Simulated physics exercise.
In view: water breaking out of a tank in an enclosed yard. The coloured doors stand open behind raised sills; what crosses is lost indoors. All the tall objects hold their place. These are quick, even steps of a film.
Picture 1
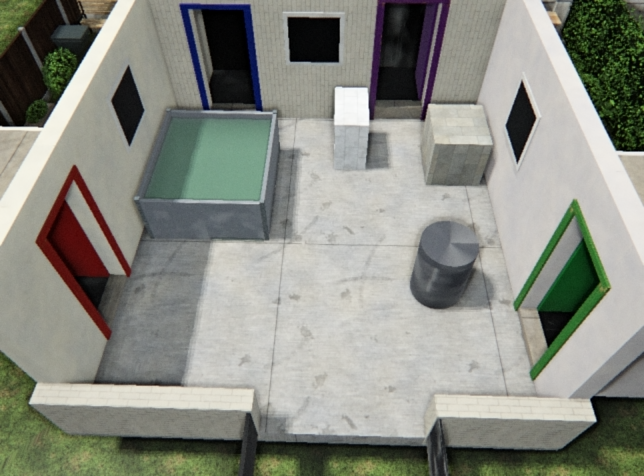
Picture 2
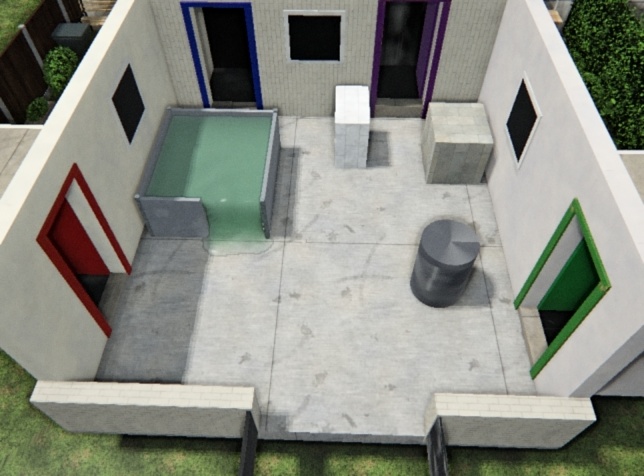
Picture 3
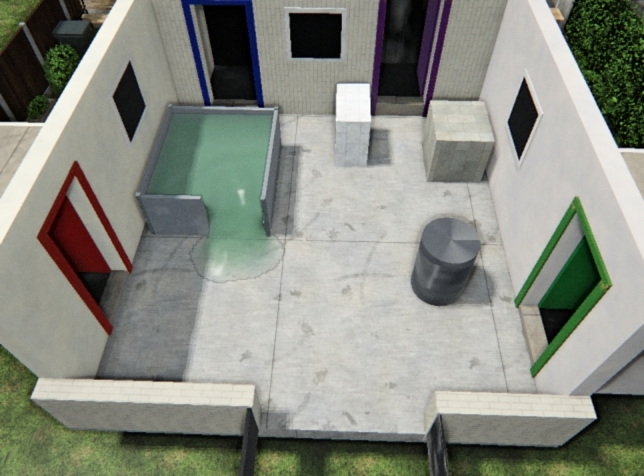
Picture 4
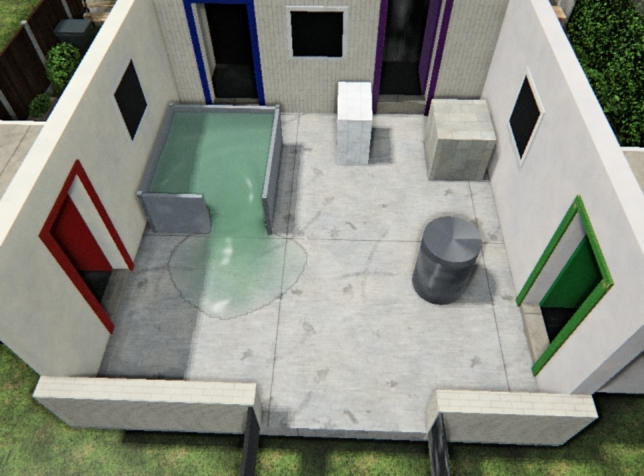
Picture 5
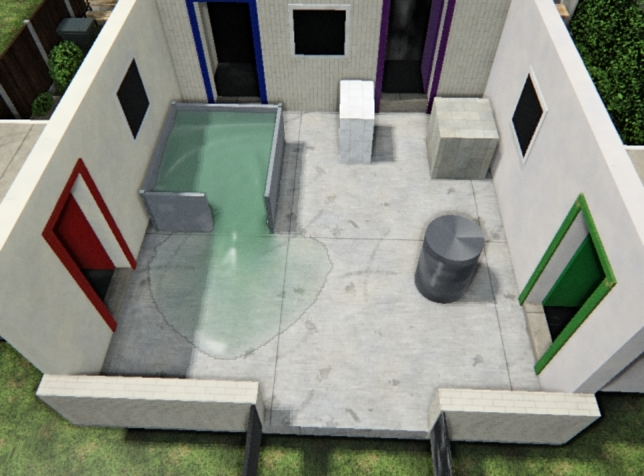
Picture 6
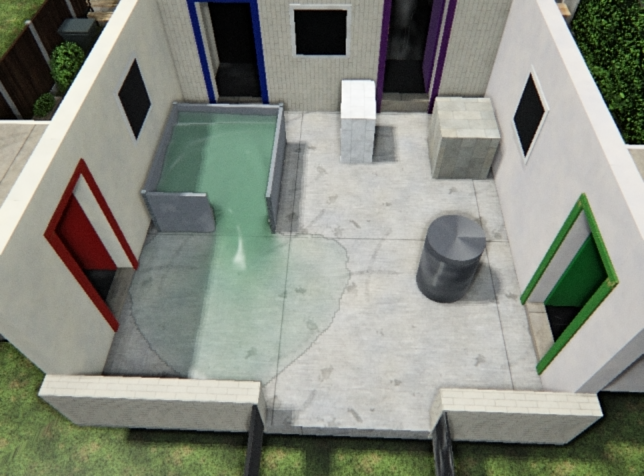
A walled yard with coloured doorways held a tank of still green water, then water poured out through an opening in its front and spread across the concrete floor in a widening pool.
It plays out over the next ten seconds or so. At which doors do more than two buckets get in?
The blue door holds within the limit; the red door floods; the green door holds within the limit; the purple door holds within the limit.
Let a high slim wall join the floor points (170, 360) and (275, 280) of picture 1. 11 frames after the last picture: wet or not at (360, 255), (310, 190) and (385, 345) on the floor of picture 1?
In turn: Flooded, dry, wet.
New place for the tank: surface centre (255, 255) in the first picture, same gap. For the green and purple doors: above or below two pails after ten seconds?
In short: The green door stays under, the purple door takes less.
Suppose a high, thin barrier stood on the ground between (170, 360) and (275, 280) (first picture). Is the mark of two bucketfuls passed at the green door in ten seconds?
My reading: Green door passes that mark.
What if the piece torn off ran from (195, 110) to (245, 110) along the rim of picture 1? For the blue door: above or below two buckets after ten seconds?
In short: The blue one takes more.
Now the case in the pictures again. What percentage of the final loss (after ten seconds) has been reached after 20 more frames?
Close to 40 %.
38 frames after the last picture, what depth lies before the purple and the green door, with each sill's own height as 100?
Near 0 and 70 in a hundred.
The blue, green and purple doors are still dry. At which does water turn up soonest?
I say the door marked green.
A moment on, water covers 35 % of the floor; the blue door not reached, the red door wet at the sill, nothing in, the green door not reached, the purple door not reached.
Next, water covers 40 % of the floor; the blue door not reached, the red door wet at the sill, nothing in, the green door not reached, the purple door not reached.
Then, water covers 50 % of the floor; the blue door not reached, the red door under two buckets in, the green door wet at the sill, nothing in, the purple door not reached.
Later, water covers 60 % of the floor; the blue door wet at the sill, nothing in, the red door over two buckets in, the green door wet at the sill, nothing in, the purple door not reached.
In the end, water covers 90 % of the floor; the blue door wet at the sill, nothing in, the red door over two buckets in, the green door wet at the sill, nothing in, the purple door wet at the sill, nothing in.
